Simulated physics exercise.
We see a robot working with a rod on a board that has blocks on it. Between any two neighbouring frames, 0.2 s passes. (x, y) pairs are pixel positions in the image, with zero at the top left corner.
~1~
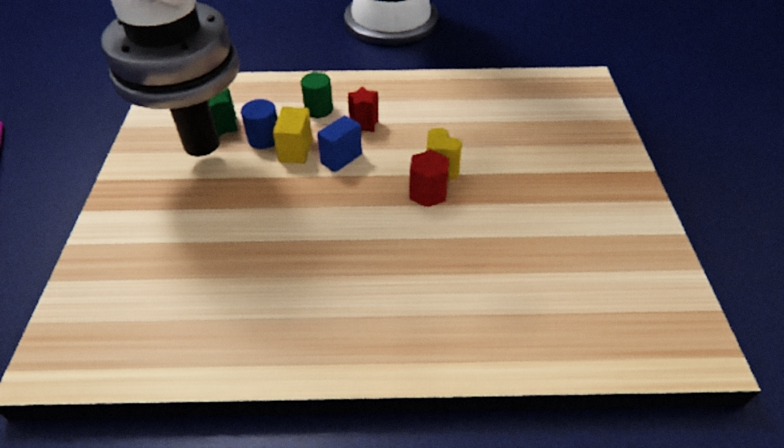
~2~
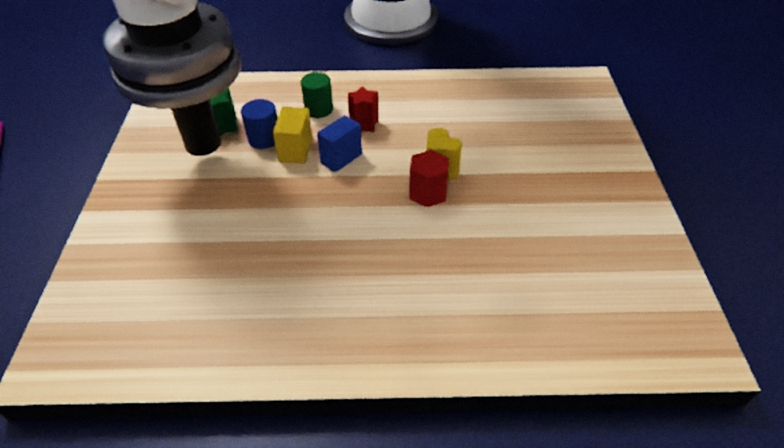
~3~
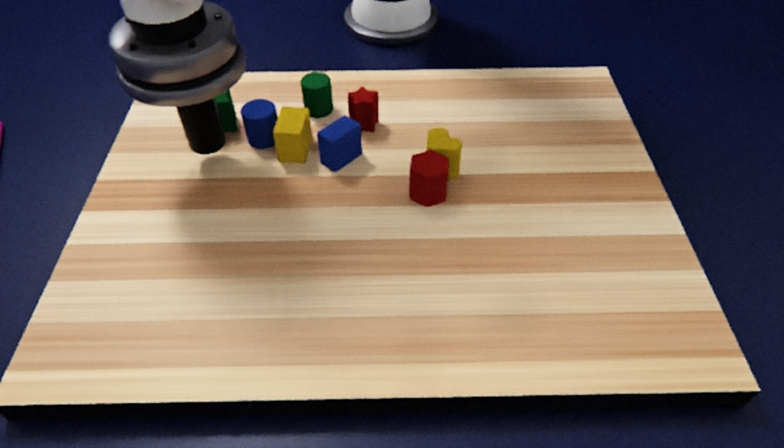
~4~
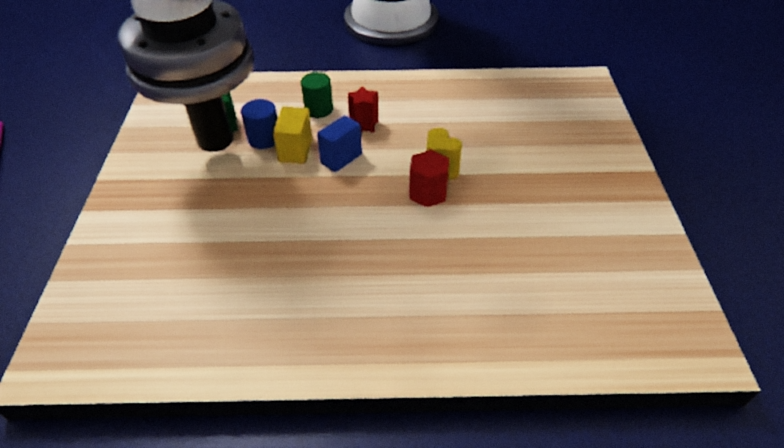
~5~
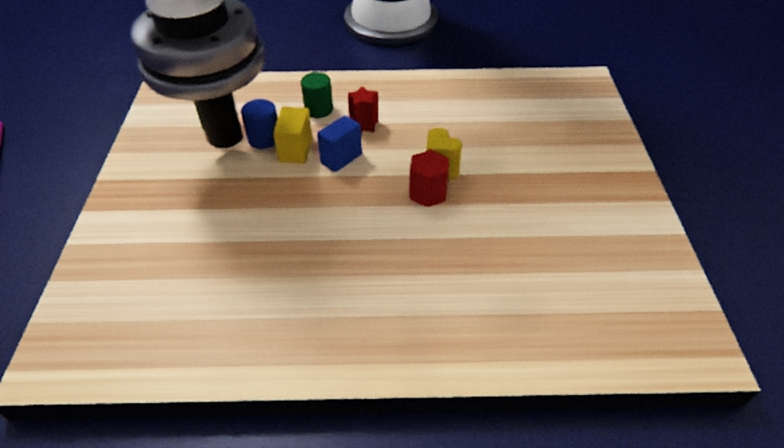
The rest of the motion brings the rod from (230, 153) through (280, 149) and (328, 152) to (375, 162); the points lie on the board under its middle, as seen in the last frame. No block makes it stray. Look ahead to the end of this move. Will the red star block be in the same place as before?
Yes, that is what happens.
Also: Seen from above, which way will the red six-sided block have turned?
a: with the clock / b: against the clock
(a)
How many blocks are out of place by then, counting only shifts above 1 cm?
The number is three or more.
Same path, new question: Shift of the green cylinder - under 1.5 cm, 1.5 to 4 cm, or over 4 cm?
My answer is that it shifts under 1.5 cm.
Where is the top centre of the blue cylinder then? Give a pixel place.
It is going to be at (288, 97).
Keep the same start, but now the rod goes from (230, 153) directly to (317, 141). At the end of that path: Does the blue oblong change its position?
Yes, that is what happens.
The first path, step by step. One third of the way, rod at (277, 134); blue cylinder at (286, 98); yellow oblong at (306, 121).
Two thirds of the way, rod at (328, 137); blue cylinder at (288, 97); yellow oblong at (357, 128), turned 25° clockwise; blue oblong at (381, 135), turned 15° anticlockwise.
At the end, rod at (375, 147); blue cylinder at (288, 97); yellow oblong at (407, 136); green cylinder unmoved; blue oblong at (433, 140), turned 30° anticlockwise; red star block unmoved; red six-sided block at (451, 167), turned 35° clockwise.
